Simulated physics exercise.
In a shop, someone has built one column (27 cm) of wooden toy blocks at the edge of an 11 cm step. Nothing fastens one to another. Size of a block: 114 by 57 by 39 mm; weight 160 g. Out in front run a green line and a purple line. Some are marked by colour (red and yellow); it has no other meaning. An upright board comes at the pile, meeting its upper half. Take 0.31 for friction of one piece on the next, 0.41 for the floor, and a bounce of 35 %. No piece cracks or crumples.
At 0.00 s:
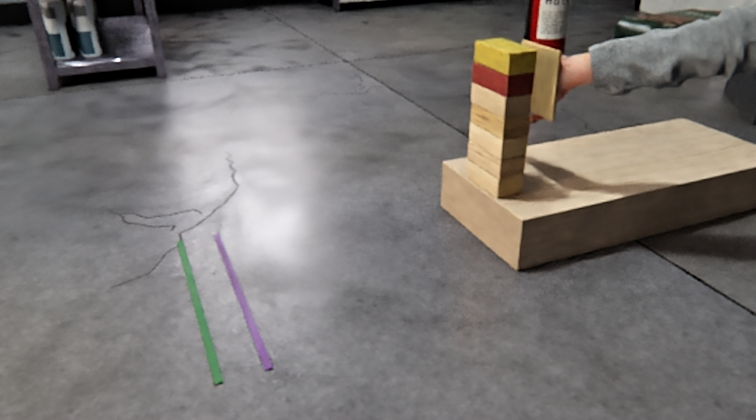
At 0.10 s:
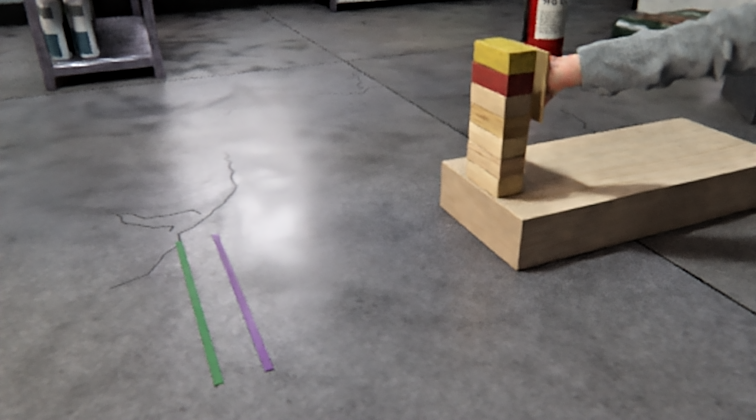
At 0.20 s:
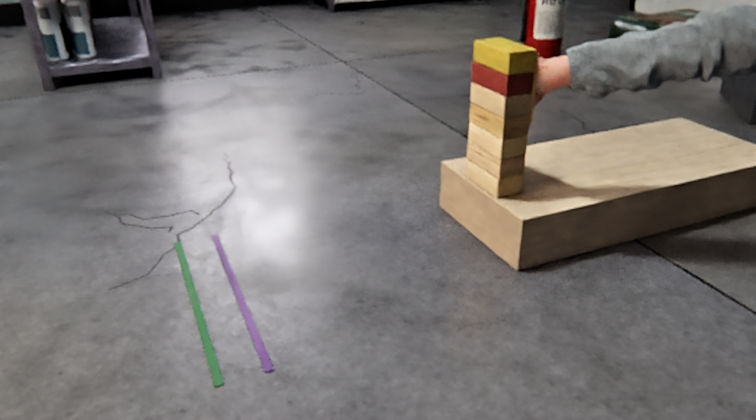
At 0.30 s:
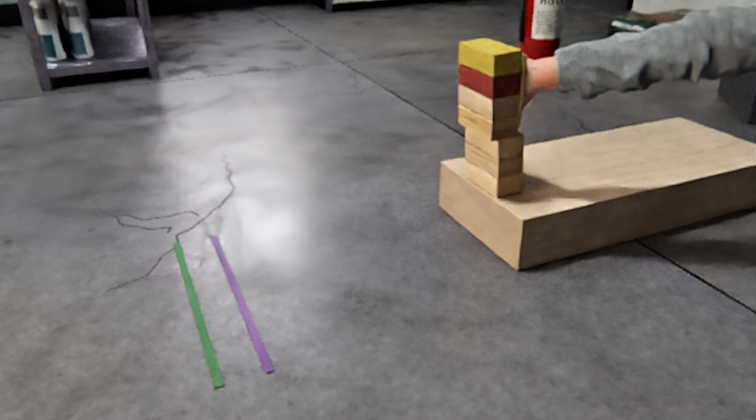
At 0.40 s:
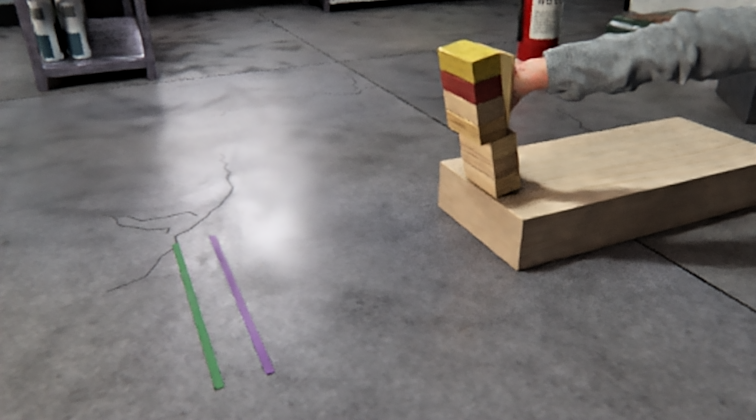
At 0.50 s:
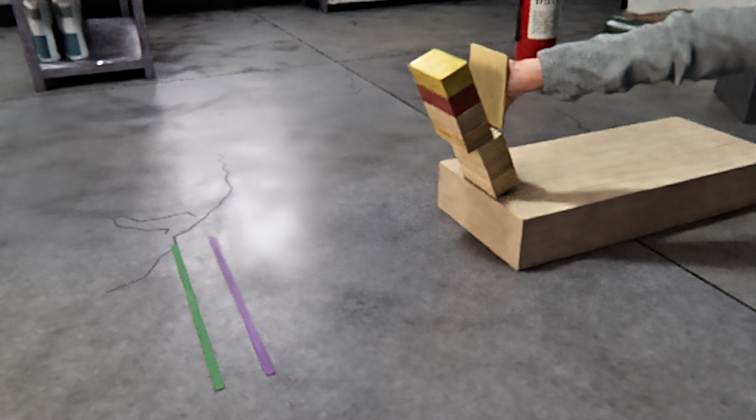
On a smooth grey concrete floor with a branching crack, seen from slightly above, a low pale wooden step sits at the right. A column of wooden blocks, yellow on top and red beneath, stands at its near left end, with green and purple lines on the floor to the left. A grey-sleeved arm pushes an upright board leftward into the upper blocks, which slide over the lower ones, then the column leans left, while the camera barely shifts.
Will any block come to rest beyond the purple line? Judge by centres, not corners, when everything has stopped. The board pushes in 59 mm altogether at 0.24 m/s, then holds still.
Here nothing gets past the purple line.
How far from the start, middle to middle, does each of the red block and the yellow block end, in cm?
About: Red 42, yellow 50.
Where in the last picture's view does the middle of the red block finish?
Around (346, 255).
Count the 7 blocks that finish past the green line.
0 of them.
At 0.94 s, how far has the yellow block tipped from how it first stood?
Some 90°.
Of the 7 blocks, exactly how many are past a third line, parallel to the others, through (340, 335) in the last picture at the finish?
It comes to 0.
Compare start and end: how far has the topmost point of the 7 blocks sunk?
About 32 cm.
By 0.56 s, none of the 7 blocks past the purple line, 7 disturbed; yellow block tilted 36°, 42 mm lower; red block tilted 36°, 35 mm lower.
By 0.66 s, none of the 7 blocks past the purple line, 7 disturbed; red block tilted 63°, 12 cm lower; yellow block tilted 62°, 14 cm lower.
By 0.76 s, none of the 7 blocks past the purple line, 7 disturbed; red block on its side; yellow block on its side.
When it is over (1.5 s), none of the 7 blocks past the purple line, 7 disturbed; red block on its side; yellow block on its side. The farthest middle lies 14 cm short of that line. In pixels of the last frame, middles, red block near (346, 255), yellow block near (311, 265).
